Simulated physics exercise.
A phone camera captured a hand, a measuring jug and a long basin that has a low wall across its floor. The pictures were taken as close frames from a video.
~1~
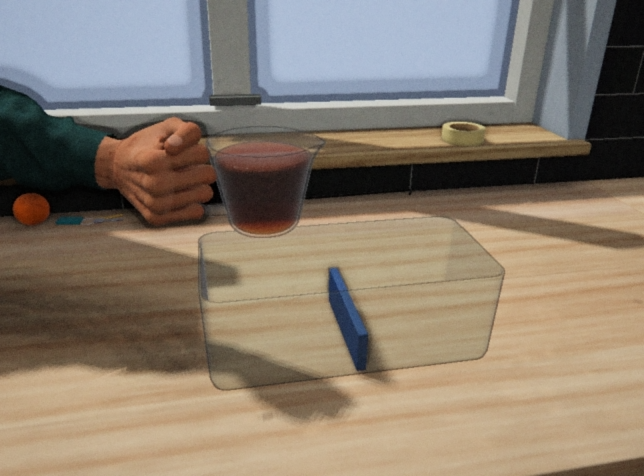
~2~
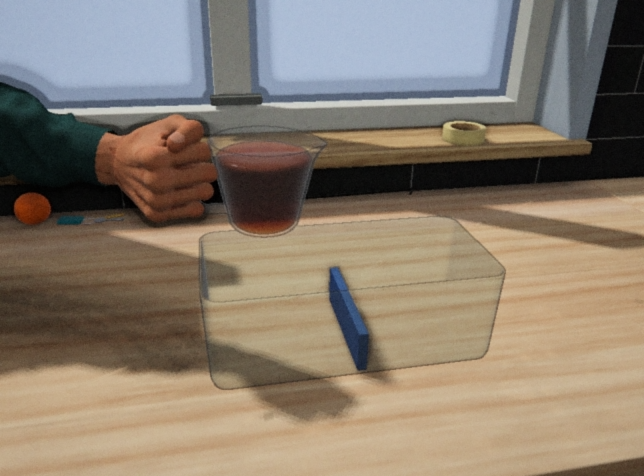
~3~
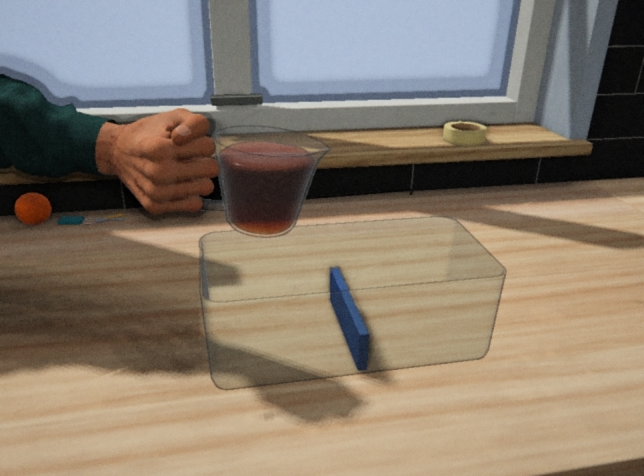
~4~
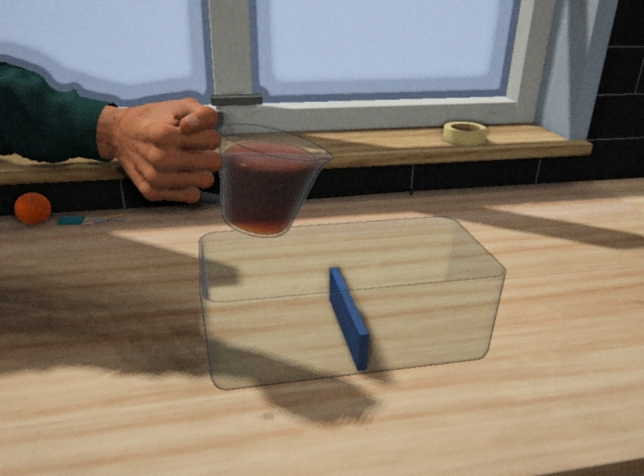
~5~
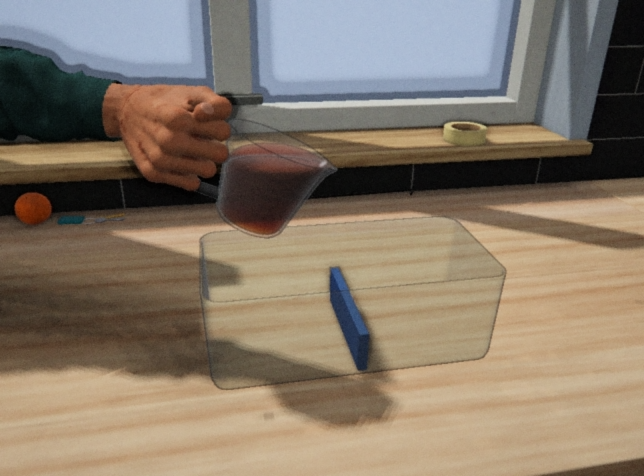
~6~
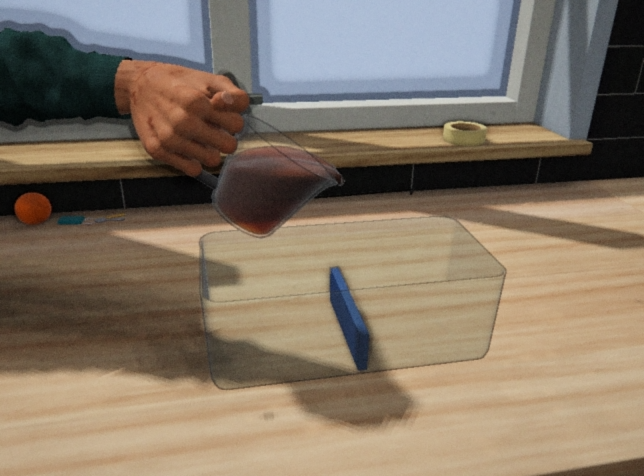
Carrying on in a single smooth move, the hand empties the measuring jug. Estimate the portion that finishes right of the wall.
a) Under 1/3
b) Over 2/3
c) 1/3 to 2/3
Option c: 1/3 to 2/3.
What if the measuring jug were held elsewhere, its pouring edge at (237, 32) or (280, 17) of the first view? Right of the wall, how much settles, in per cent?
5 %, 35 %.
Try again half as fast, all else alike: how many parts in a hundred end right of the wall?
Estimate: Around 75 %.
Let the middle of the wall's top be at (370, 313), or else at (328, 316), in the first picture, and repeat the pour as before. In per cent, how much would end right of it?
In order, some 30 and 80 in a hundred.
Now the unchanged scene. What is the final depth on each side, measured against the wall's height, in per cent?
Left part: 20 per cent; right part: 20.
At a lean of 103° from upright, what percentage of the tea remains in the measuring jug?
About 30 %.
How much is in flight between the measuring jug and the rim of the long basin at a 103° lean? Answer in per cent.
Roughly 20 per cent.
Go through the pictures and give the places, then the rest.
The first picture shows tilt 0°; pouring edge (325, 140); surface from (213, 155) to (311, 151); the long basin's rim runs from (200, 267) to (477, 244); the wall's top is at (347, 299).
The second picture shows tilt 2°; pouring edge (327, 141); surface from (214, 153) to (312, 151).
The third picture shows tilt 6°; pouring edge (330, 146); surface from (218, 152) to (314, 153).
The fourth picture shows tilt 14°; pouring edge (334, 155); surface from (222, 152) to (320, 156).
The fifth picture shows tilt 24°; pouring edge (337, 167); surface from (227, 157) to (330, 160).
The sixth picture shows tilt 36°; pouring edge (338, 181); surface from (226, 166) to (333, 172); 3 per cent is over the edge.
A moment on, the measuring jug is tipped right over and 29 per cent is still to pour, 13 is left of the wall and 41 right of it.
Next, the measuring jug is tipped right over and 1 per cent is still to pour, 49 is left of the wall and 49 right of it.
Then the measuring jug is tipped right over and 0 per cent is still to pour, 50 is left of the wall and 49 right of it.
Later the measuring jug is tipped right over and 0 per cent is still to pour, 49 is left of the wall and 49 right of it.
At rest 49 per cent lies left of the wall, 50 right of it and 1 outside.
